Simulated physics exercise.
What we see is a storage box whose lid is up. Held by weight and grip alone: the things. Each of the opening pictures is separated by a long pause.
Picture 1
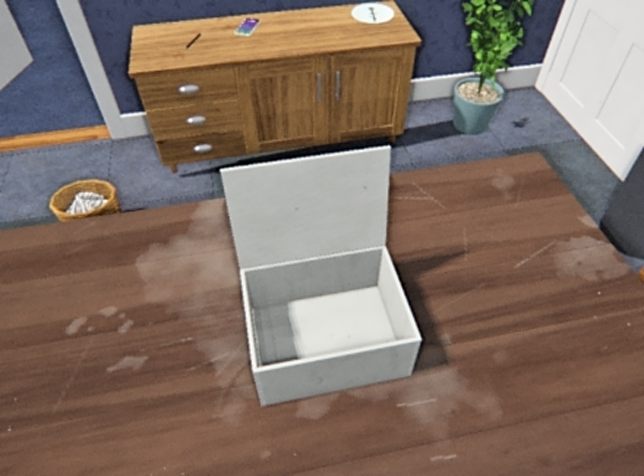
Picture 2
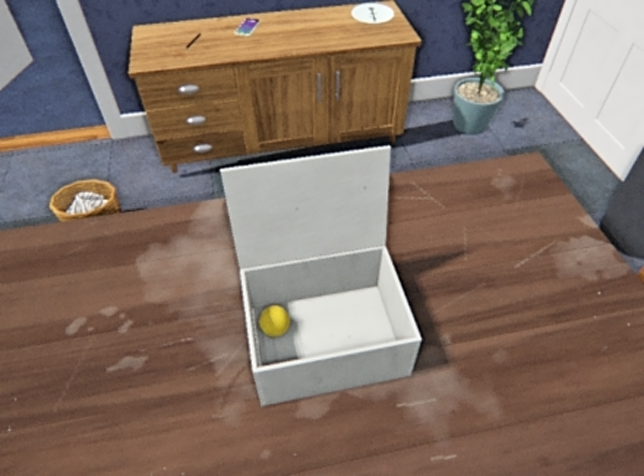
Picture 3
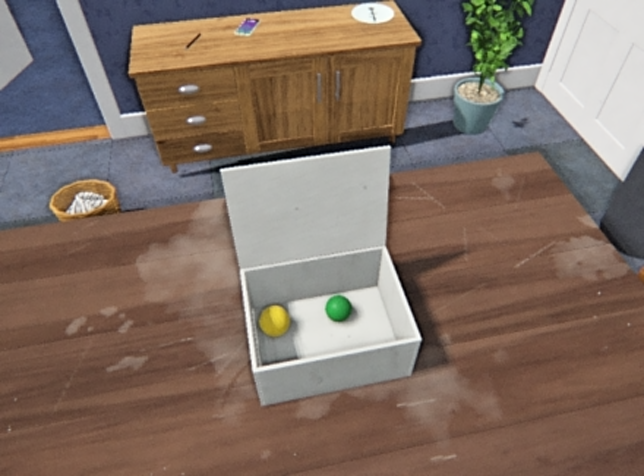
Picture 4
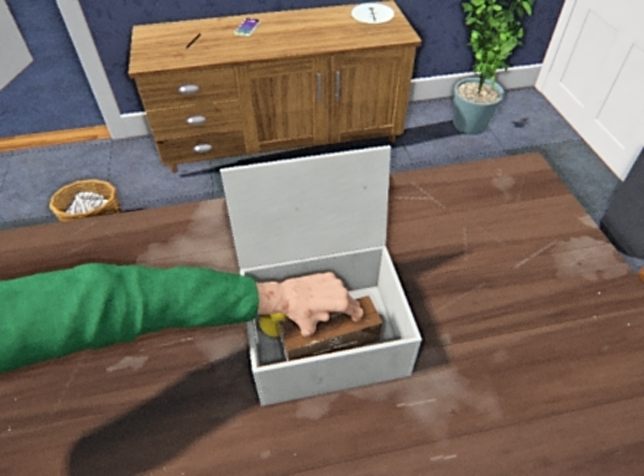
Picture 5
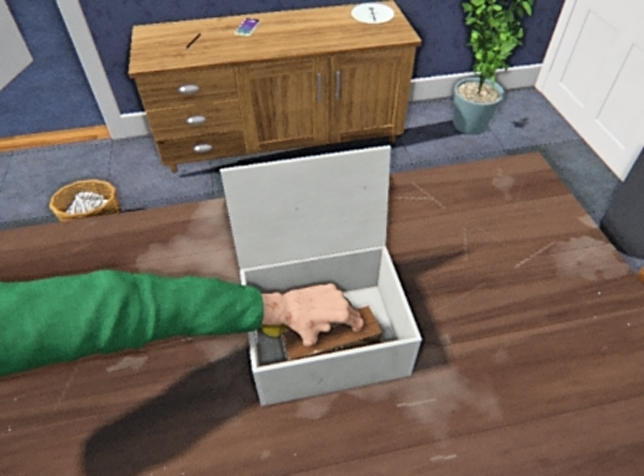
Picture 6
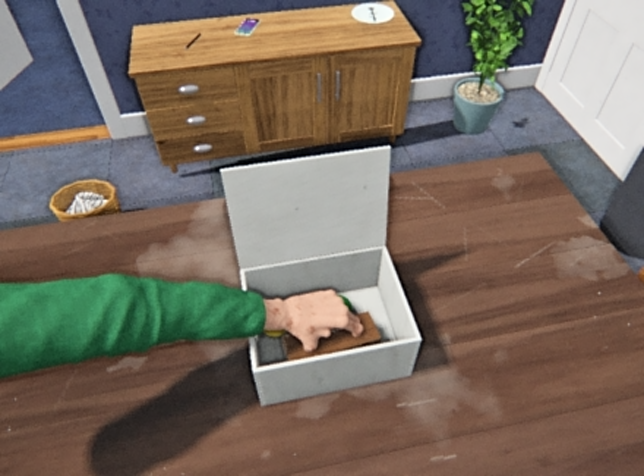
A green-sleeved arm reaches in from the left over an open white box on a worn brown wooden table, seen from above in a room with a wooden sideboard and a potted plant behind. The box is empty at first, then a yellow fruit shows at its left and a small green one near its middle. The hand lowers a brown carton slightly inside the box, while the camera stays still.
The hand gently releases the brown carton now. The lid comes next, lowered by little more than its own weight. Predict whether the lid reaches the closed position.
It does reach it.
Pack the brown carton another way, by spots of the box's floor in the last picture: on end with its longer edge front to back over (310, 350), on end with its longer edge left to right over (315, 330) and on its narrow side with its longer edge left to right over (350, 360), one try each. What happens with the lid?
The first attempt ends with the lid standing open, the second with it standing open, and the third with it lying shut.
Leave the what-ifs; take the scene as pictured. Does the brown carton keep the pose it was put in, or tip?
It stays as it was set.
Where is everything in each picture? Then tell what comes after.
The last thing is not in view yet, in the first picture.
The last thing is not in view yet, in the second picture.
The last thing is not in view yet; green lemon (339, 308), in the third picture.
On its way; brown carton (330, 331), in the fourth picture.
On its way; brown carton (331, 340), in the fifth picture.
In place under the hand; brown carton (331, 345), in the sixth picture.
Then, 1.20 s on from there, lid starting down.
Then, 1.60 s on from there, lid 57° above the rim.
Then, 1.80 s on from there, lid 34° above the rim.
Then, 2.00 s on from there, lid 6° above the rim.
In the end, lid shut; all 3 unmoved. At the end, from the last picture's camera, brown carton near (331, 345).
